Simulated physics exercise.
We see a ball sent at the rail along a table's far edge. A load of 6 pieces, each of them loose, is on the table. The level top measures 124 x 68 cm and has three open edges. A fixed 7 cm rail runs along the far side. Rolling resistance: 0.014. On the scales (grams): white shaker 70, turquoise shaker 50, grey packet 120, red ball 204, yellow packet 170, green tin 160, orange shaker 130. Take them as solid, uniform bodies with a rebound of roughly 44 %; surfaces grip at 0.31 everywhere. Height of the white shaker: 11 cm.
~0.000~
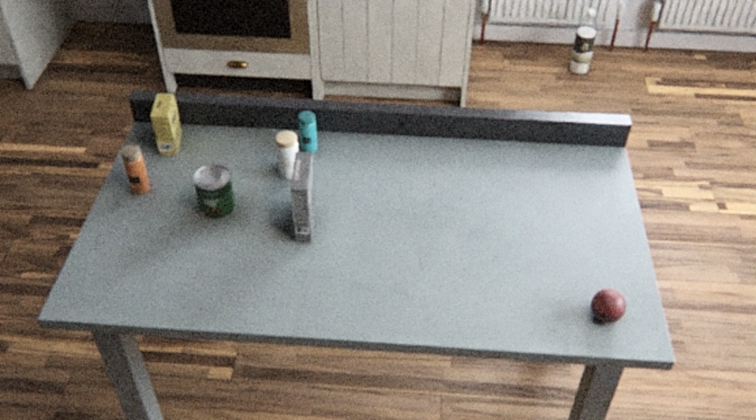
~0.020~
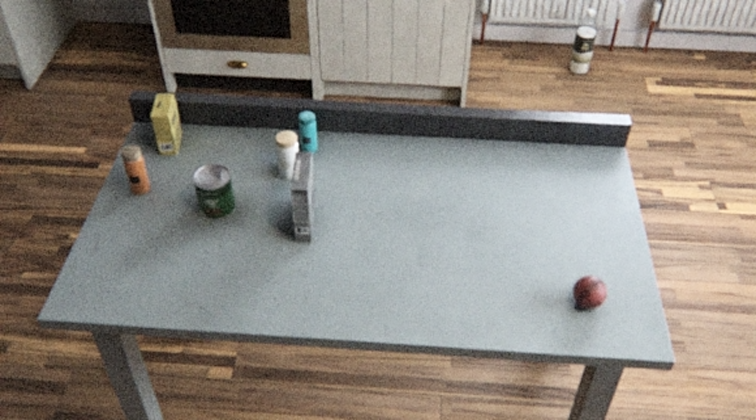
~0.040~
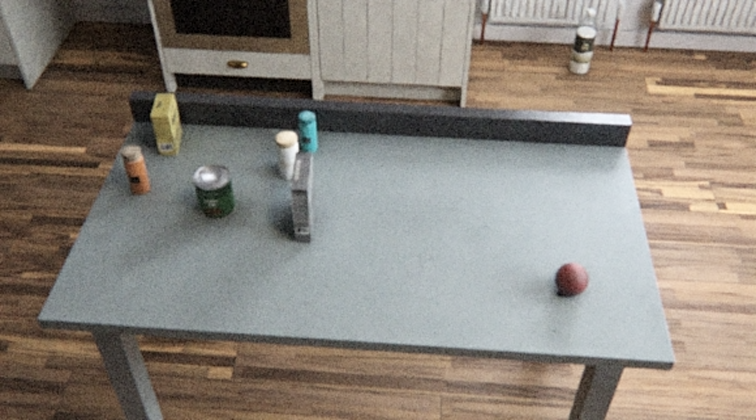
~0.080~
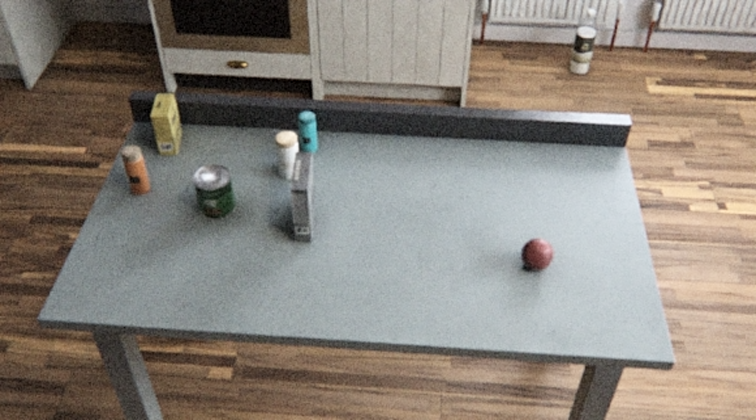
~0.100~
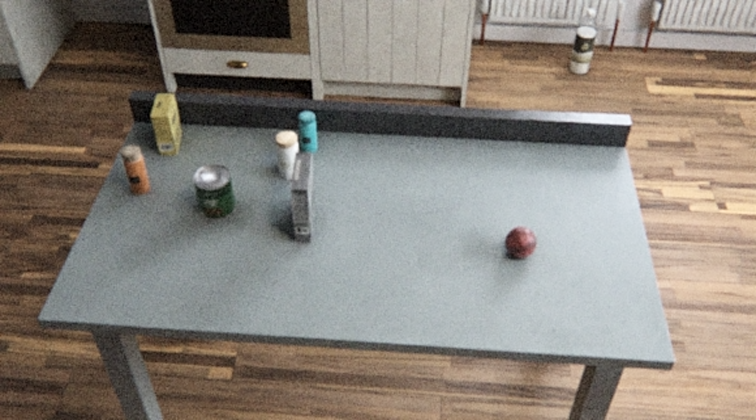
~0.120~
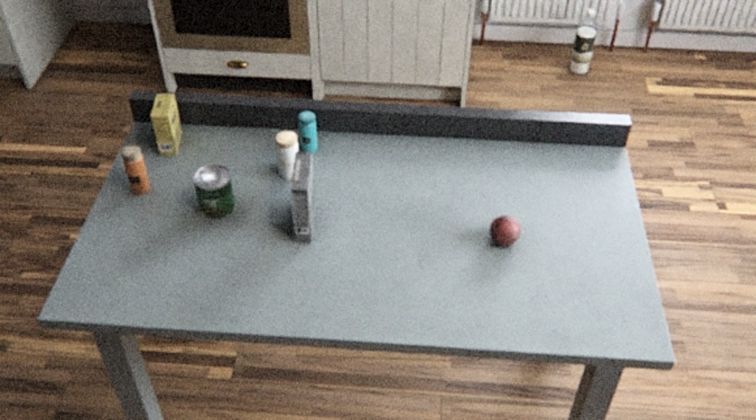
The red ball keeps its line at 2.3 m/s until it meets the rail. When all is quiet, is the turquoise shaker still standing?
The turquoise shaker tips over.
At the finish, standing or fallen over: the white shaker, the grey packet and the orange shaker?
The white shaker topples; the grey packet keeps standing; the orange shaker is still upright.
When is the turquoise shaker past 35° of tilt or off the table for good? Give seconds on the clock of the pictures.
Near 0.6 s.
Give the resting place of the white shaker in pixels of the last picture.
Around (247, 209).
Around 0.52 s, red ball near (281, 150); turquoise shaker at 3° to upright near (246, 123); white shaker at 5° to upright.
Around 0.92 s, red ball near (142, 156); turquoise shaker on its side near (201, 125); white shaker on its side.
Finally (1.6 s), on their side or leaning hard on the table, white shaker and turquoise shaker; the other 4 still in place (within 4 cm). Final places as that camera would see them, turquoise shaker near (201, 125).
